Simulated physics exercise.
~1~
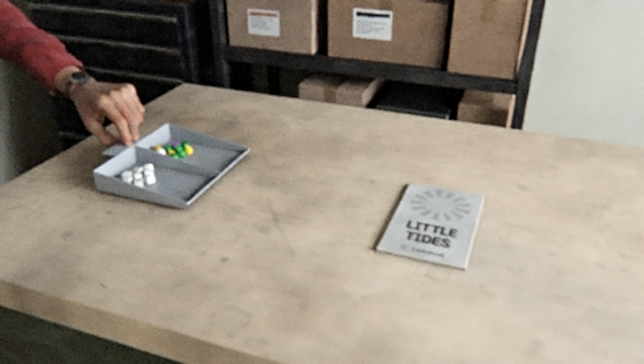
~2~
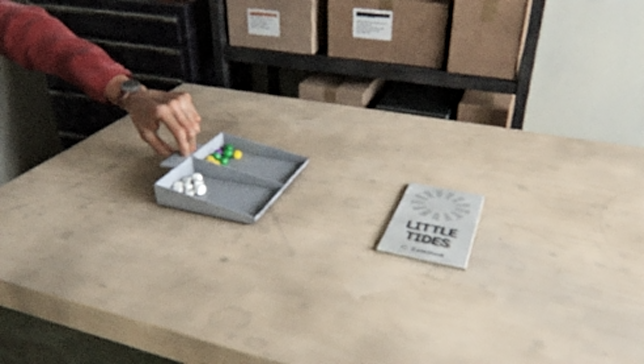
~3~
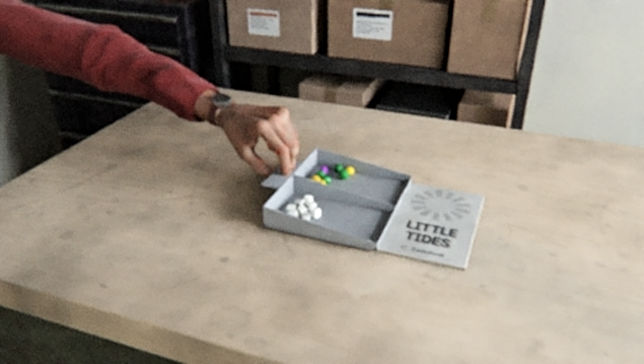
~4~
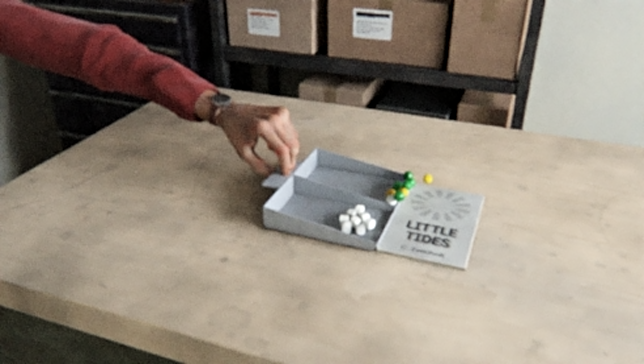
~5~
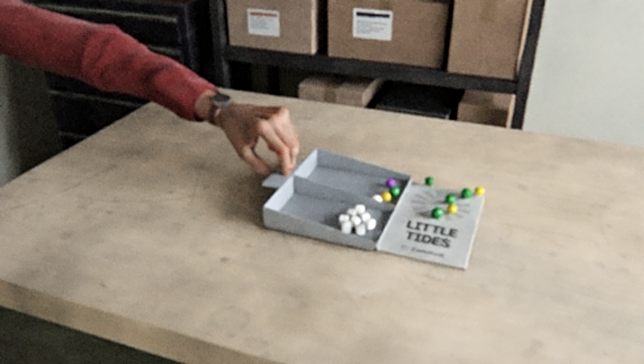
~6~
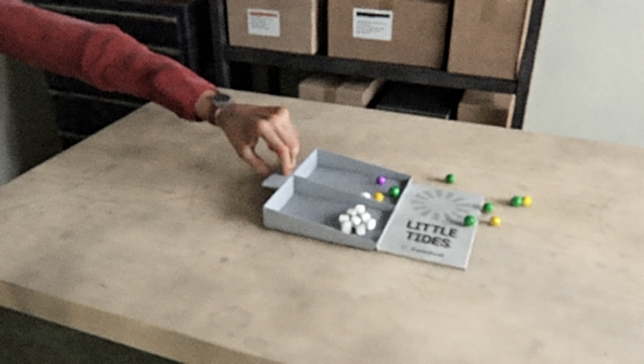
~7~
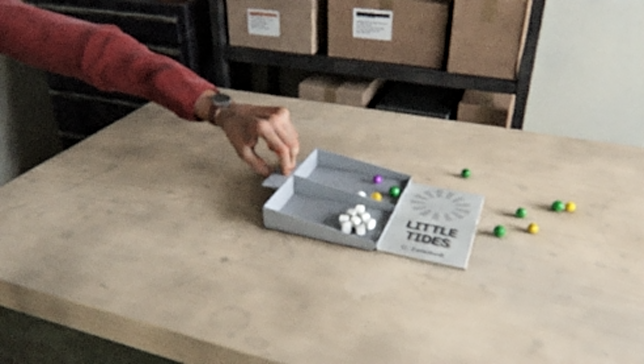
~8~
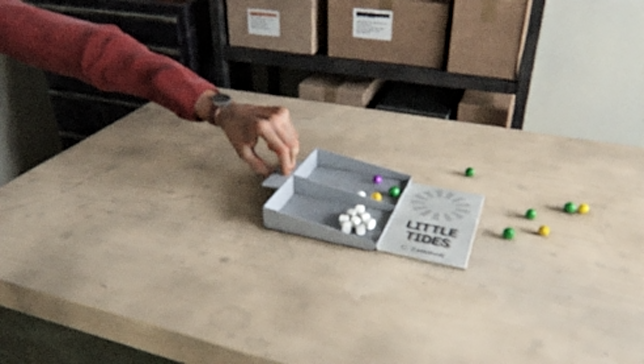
At first, a hand in a red sleeve holds a grey two-part tray on a pale counter, with white pieces in the front section and green, yellow and purple balls in the back. The hand slides the tray to the right towards a thin book titled Little Tides. The tray meets the book and stops abruptly. The white pieces shift to the front rim but stay inside, while most of the coloured balls spill over it and roll across the book. Finally, several green and yellow balls rest on the counter beyond the book, with a few left in the tray.
